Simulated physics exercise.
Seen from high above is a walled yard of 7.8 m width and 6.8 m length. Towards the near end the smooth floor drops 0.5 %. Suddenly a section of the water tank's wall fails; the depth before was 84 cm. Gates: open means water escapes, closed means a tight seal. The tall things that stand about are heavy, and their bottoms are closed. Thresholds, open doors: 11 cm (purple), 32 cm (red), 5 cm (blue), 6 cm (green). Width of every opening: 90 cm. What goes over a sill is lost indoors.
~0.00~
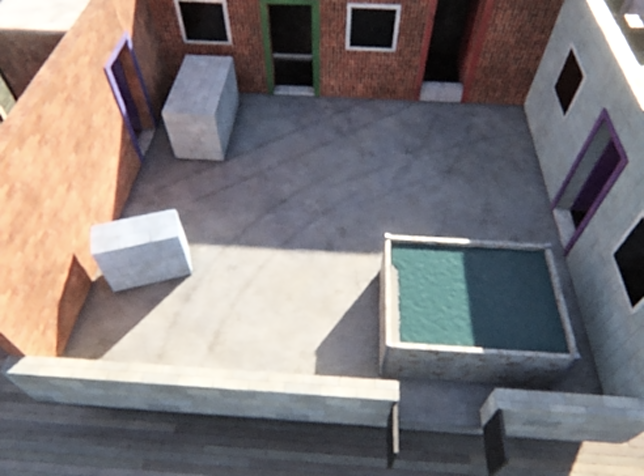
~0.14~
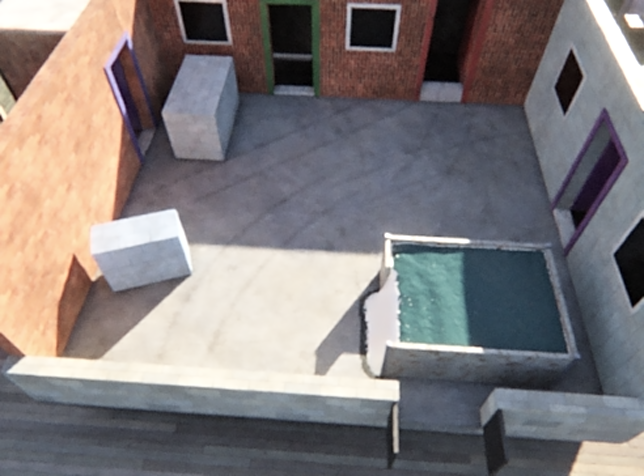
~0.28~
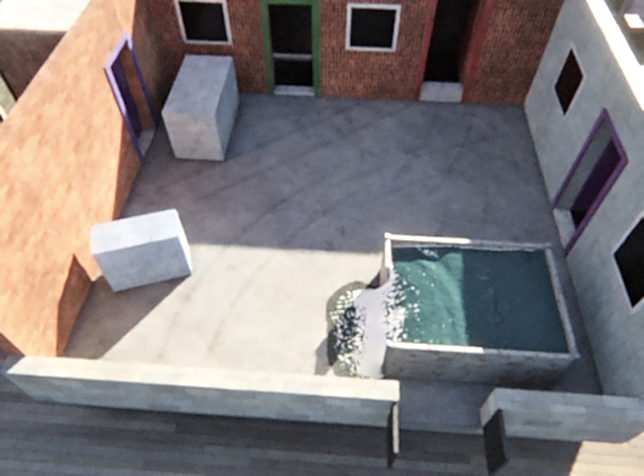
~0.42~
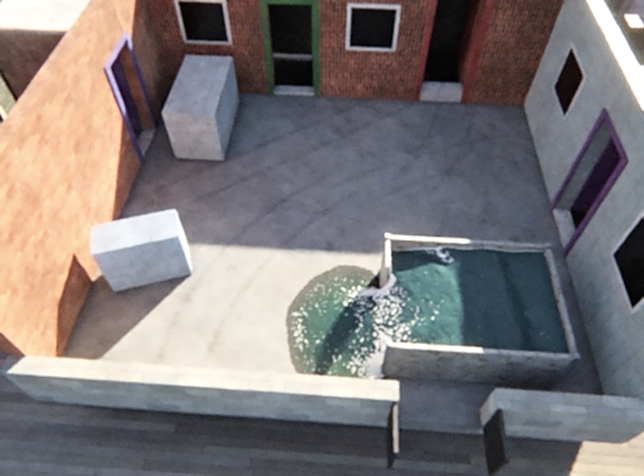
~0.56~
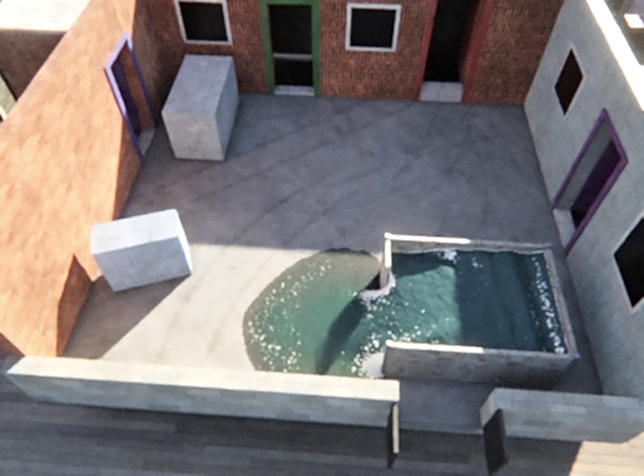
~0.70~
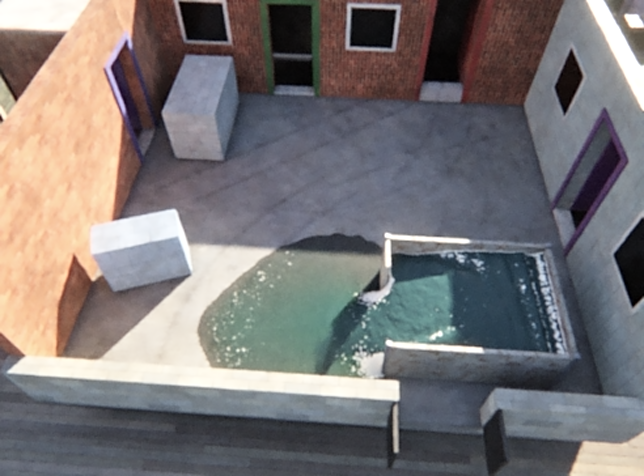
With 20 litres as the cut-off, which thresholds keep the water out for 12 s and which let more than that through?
Over 12 s: The purple door holds it off; the red door holds it off; the blue door lets too much through; the green door lets too much through.
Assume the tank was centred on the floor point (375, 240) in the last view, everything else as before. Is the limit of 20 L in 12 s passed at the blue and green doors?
Lab note: Blue door limit exceeded; green door limit not exceeded.
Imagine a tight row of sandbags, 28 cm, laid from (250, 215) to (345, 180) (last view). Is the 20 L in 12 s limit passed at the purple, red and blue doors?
Then the purple door is fine, the red door is fine, and the blue door is too much.
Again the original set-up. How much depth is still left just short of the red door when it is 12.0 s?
Around 5.0 cm deep.
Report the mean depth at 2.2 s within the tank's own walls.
About 38 centimetres on average.
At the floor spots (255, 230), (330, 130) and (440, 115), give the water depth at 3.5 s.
The depths come out at 2, 0 and 0 centimetres, in the order listed.
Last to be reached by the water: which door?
It's the purple door that comes last.
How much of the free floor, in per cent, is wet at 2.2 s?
Roughly 35 % of the floor.
After 1.4 s water covers 25 % of the floor and is deepest (48 cm) near (53, 378); purple door not reached, red door not reached, blue door not reached, green door not reached.
After 2.2 s water covers 35 % of the floor and is deepest (52 cm) near (87, 356); purple door not reached, red door not reached, blue door not reached, green door not reached.
After 3.5 s water covers 40 % of the floor and is deepest (40 cm) near (68, 343); purple door not reached, red door not reached, blue door 12 cm at the sill, 12 L in, green door not reached.
After 7.0 s water covers 85 % of the floor and is deepest (16 cm) near (53, 378); purple door not reached, red door 2 cm at the sill, 0 L in, blue door 10 cm at the sill, 82 L in, green door 13 cm at the sill, 0 L in.
After 12.0 s water covers 95 % of the floor and is deepest (10 cm) near (540, 281); purple door 5 cm at the sill, 0 L in, red door 5 cm at the sill, 0 L in, blue door 6 cm at the sill, 109 L in, green door 8 cm at the sill, 67 L in.
